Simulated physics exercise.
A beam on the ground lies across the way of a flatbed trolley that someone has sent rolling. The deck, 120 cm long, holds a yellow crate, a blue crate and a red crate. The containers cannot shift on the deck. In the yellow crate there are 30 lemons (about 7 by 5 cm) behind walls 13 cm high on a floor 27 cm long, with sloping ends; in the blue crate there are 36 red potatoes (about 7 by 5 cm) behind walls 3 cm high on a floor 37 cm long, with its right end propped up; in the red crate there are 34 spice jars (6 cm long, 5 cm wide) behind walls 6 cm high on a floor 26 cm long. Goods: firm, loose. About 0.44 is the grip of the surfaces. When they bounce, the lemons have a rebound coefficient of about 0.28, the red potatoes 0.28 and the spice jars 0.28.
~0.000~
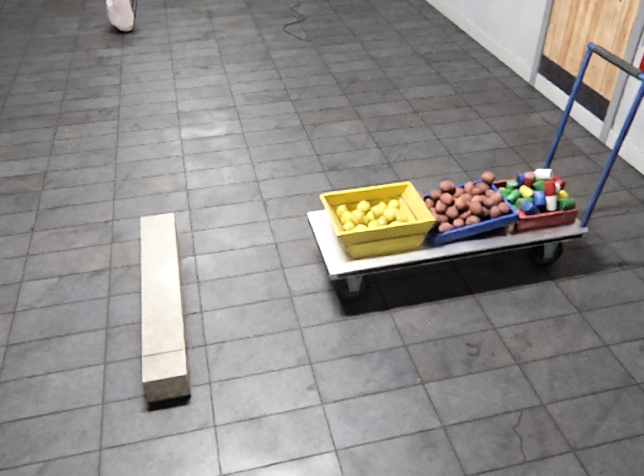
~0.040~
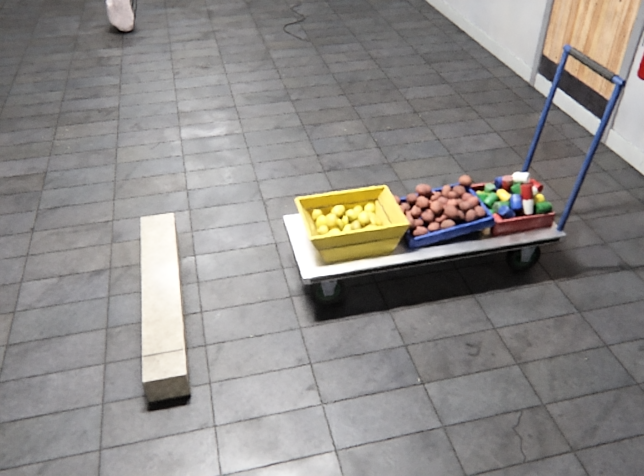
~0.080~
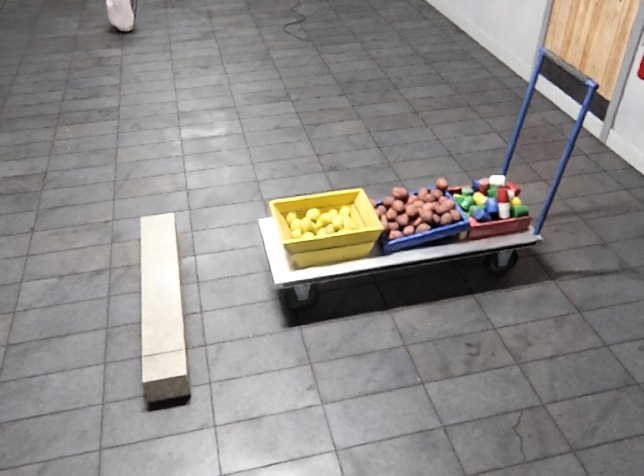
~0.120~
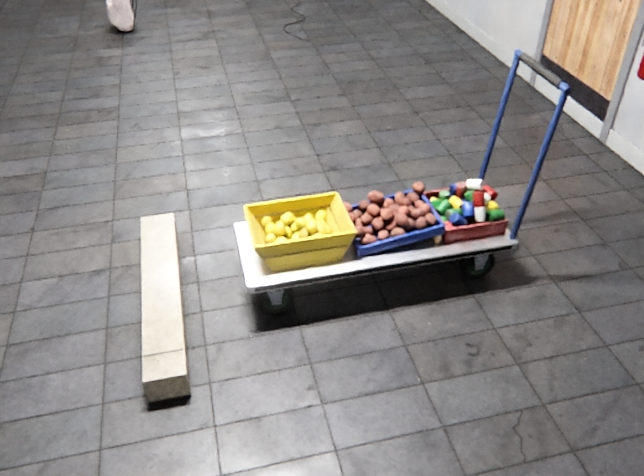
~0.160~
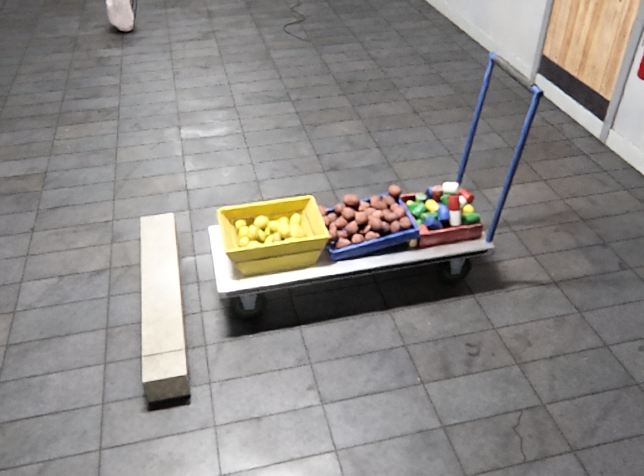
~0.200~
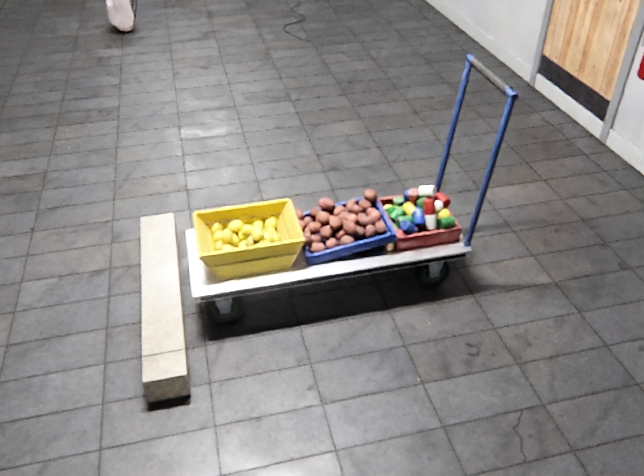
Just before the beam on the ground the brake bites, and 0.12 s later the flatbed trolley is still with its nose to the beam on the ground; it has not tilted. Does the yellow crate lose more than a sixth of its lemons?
No.
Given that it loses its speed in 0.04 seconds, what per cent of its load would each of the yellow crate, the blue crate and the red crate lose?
Yellow crate 20, blue crate 30, red crate 40 %.
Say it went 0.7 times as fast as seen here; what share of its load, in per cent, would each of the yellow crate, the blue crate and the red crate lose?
Then the yellow crate sheds 0 per cent, the blue crate 20 per cent, and the red crate 20 per cent.
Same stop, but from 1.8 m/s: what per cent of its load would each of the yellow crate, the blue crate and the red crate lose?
Yellow crate 0 %, blue crate 20 %, red crate 10 %.
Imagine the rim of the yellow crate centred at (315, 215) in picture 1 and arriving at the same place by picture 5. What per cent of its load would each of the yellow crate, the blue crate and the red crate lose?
Yellow crate 0, blue crate 20, red crate 10 per cent.
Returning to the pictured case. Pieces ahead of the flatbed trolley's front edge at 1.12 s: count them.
Count: Approx. 2.
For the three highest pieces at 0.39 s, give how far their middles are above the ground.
Around 46 cm high.
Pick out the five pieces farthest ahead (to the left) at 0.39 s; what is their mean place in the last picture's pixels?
Around pixel (178, 238).
After 0.27 s, yellow crate 30 in, 0 out, blue crate 34 in, 2 out and red crate 34 in, 0 out.
After 0.39 s, yellow crate 29 in, 1 out, blue crate 29 in, 7 out and red crate 28 in, 6 out.
After 0.62 s, yellow crate 28 in, 2 out, blue crate 28 in, 8 out and red crate 24 in, 10 out.
Final count (at 1.12 s), yellow crate 28 in, 2 out, blue crate 28 in, 8 out and red crate 24 in, 10 out. Asked share, 2 of 30, 7 per cent.
